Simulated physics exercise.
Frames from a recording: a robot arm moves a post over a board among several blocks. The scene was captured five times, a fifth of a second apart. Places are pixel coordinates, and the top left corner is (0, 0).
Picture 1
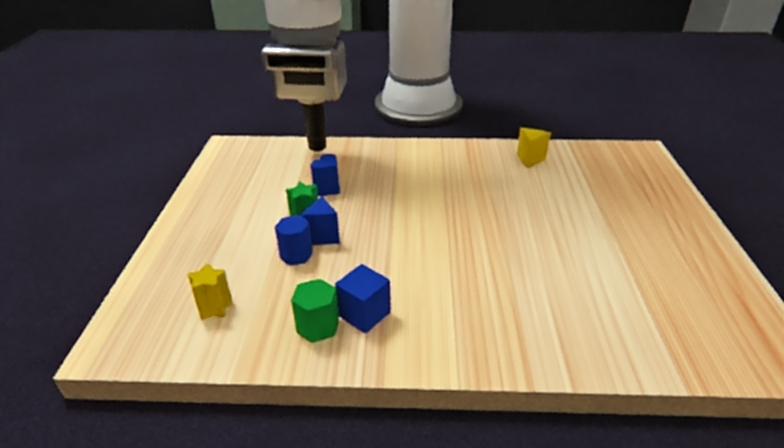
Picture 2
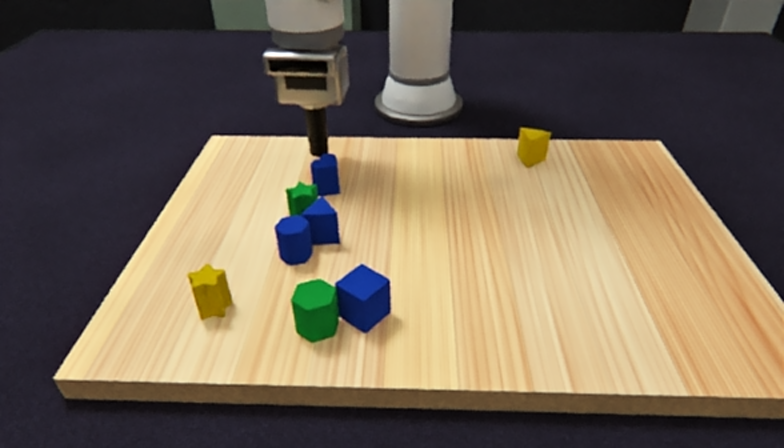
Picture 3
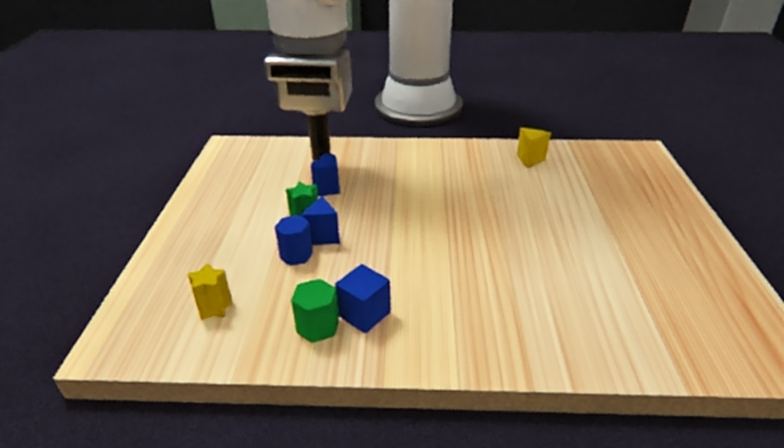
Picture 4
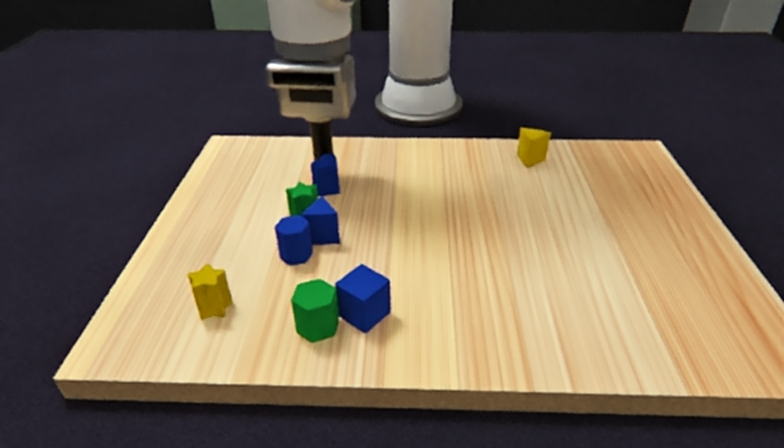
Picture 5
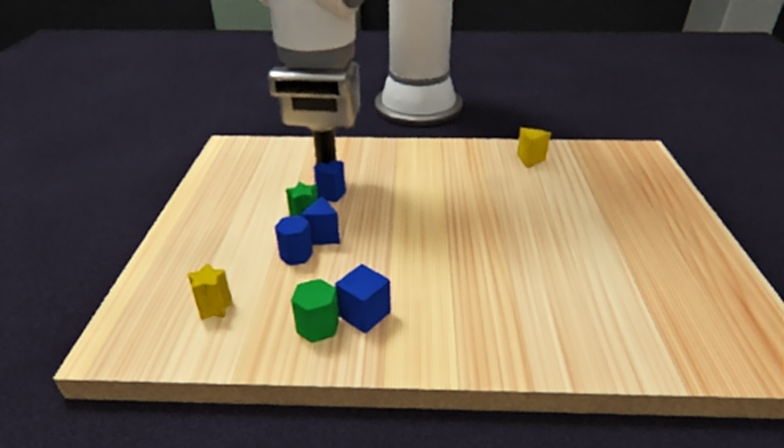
A robot arm slowly lowered its dark post toward a blue block near the back of a wooden board, then nudged it slightly forward and right, while the other scattered blocks stayed still.
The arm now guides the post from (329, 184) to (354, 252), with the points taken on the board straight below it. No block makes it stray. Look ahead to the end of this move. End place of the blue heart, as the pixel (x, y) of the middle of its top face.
It should be at about (358, 235).
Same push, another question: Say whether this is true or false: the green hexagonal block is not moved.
True
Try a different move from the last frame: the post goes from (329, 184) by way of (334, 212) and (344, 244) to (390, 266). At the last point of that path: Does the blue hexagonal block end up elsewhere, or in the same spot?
It is shoved along.
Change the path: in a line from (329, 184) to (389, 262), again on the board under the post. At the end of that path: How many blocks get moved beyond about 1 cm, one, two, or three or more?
I count one.
On the path given first. One third of the way, post at (335, 196); blue heart at (338, 186).
Two thirds of the way, post at (344, 219); blue triangular piece at (317, 211), turned 15° clockwise; blue heart at (348, 210).
At the end, post at (353, 244); green star still; green hexagonal block still; blue triangular piece at (317, 211), turned 15° clockwise; blue heart at (358, 235).
